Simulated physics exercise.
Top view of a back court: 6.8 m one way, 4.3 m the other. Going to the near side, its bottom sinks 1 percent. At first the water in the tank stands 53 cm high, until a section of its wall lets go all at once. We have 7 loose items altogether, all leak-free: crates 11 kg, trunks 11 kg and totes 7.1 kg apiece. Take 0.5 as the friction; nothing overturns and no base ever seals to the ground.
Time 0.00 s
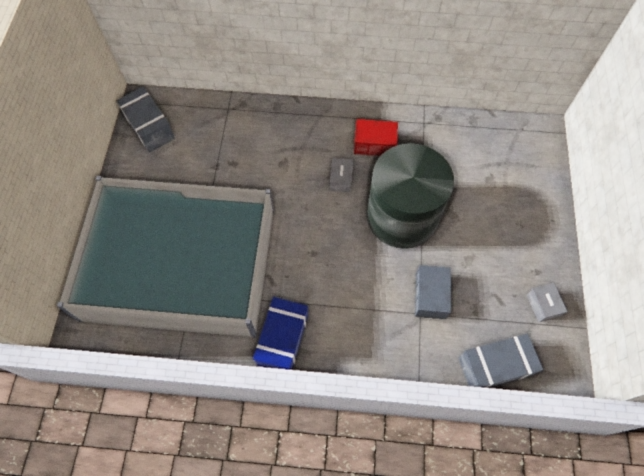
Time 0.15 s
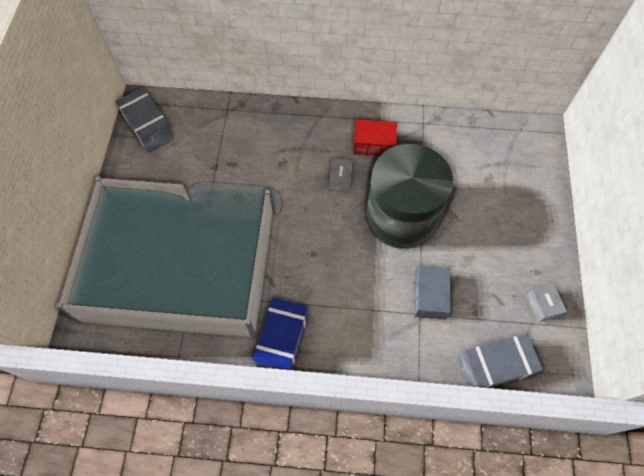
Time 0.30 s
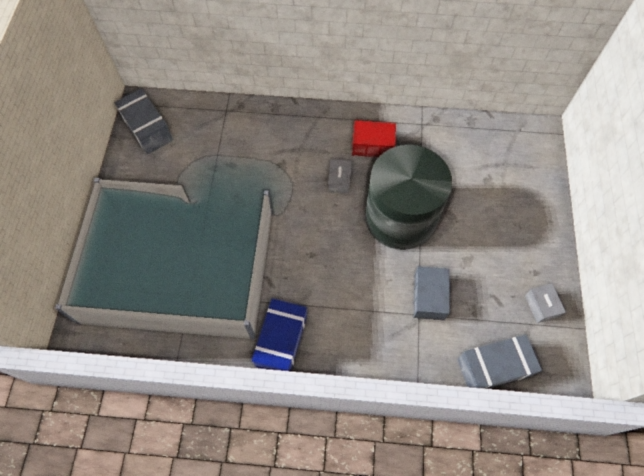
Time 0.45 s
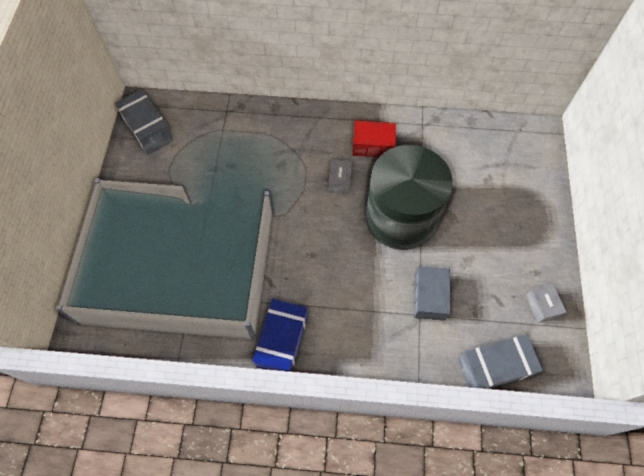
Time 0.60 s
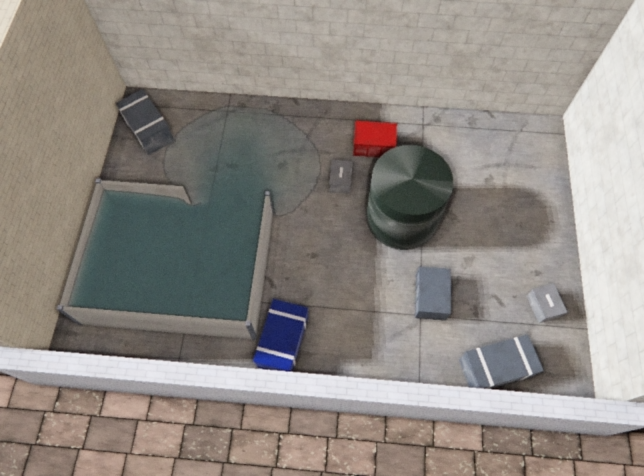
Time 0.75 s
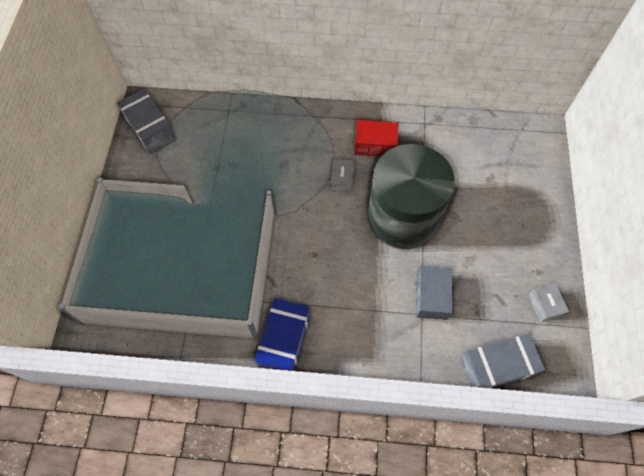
A walled back court with a stone floor is seen from high above, with reddish paving outside the near wall. A water-filled tank stands at left, a blue trunk beside its near corner, a red crate and dark green rounded object toward the back, and grey containers scattered around. Part of the tank's far wall opens, and water spreads in a thin rounded sheet across the floor, while the containers stay essentially still.
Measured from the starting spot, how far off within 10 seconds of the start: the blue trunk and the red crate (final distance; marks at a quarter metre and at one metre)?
The blue trunk is relocated far. The red crate is relocated far.
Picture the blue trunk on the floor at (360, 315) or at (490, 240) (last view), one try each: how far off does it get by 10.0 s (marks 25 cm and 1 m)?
I'd expect that it gets borne away first and gets borne away second.
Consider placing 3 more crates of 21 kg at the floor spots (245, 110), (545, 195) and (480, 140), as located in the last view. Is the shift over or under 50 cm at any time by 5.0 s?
First outside the limit, then outside the limit, then outside the limit.
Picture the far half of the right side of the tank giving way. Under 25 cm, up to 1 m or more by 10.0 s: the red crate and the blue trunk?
First the red crate: It is carried a long way; as for the blue trunk, it holds steady.
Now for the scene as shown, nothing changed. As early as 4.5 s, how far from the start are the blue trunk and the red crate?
Close to 0 and 300 centimetres by then.
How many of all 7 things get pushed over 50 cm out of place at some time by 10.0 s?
Count: 5.
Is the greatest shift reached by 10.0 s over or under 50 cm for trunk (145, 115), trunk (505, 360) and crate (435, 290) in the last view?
Well, going one by one, it's too far, too far and not that far.
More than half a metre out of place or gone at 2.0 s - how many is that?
I get 0.
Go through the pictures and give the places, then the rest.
In the first frame, the blue trunk at (281, 332) rests on the ground; the red crate at (377, 132), on the bottom; water covers 3.7 m2; 0 of 7 have shifted.
In the second frame, the blue trunk at (281, 332), on the bottom; the red crate at (376, 132), on the bottom; 4.3 m2 under water; 0 of 7 have shifted.
In the third frame, the blue trunk at (280, 333) rests on the ground; the red crate at (375, 133), on the bottom; 5.0 m2 under water; 0 of 7 have shifted.
In the fourth frame, the blue trunk at (280, 334), on the bottom; the red crate at (375, 133) rests on the ground; water covers 5.9 m2; 0 of 7 have shifted.
In the fifth frame, the blue trunk at (281, 334) rests on the ground; the red crate at (376, 133) rests on the ground; 7.0 m2 under water; 0 of 7 have shifted.
In the sixth frame, the blue trunk at (283, 333), on the bottom; the red crate at (377, 133), on the bottom; water covers 8.0 m2; 0 of 7 have shifted.
After 2.0 s the blue trunk is near (283, 333), 0.0 m from its start, aground; the red crate is near (399, 134), 0.3 m from its start, aground; 0 afloat.
After 4.5 s the blue trunk is near (283, 333), 0.0 m from its start, aground; the red crate is near (556, 230), 2.8 m from its start, afloat; 2 afloat.
After 7.0 s the blue trunk is near (308, 324), 0.3 m from its start, aground; the red crate is near (564, 382), 4.1 m from its start, afloat; 4 afloat.
After 10.0 s the blue trunk is near (324, 208), 1.7 m from its start, afloat; the red crate is near (395, 361), 3.3 m from its start, afloat; 7 afloat.
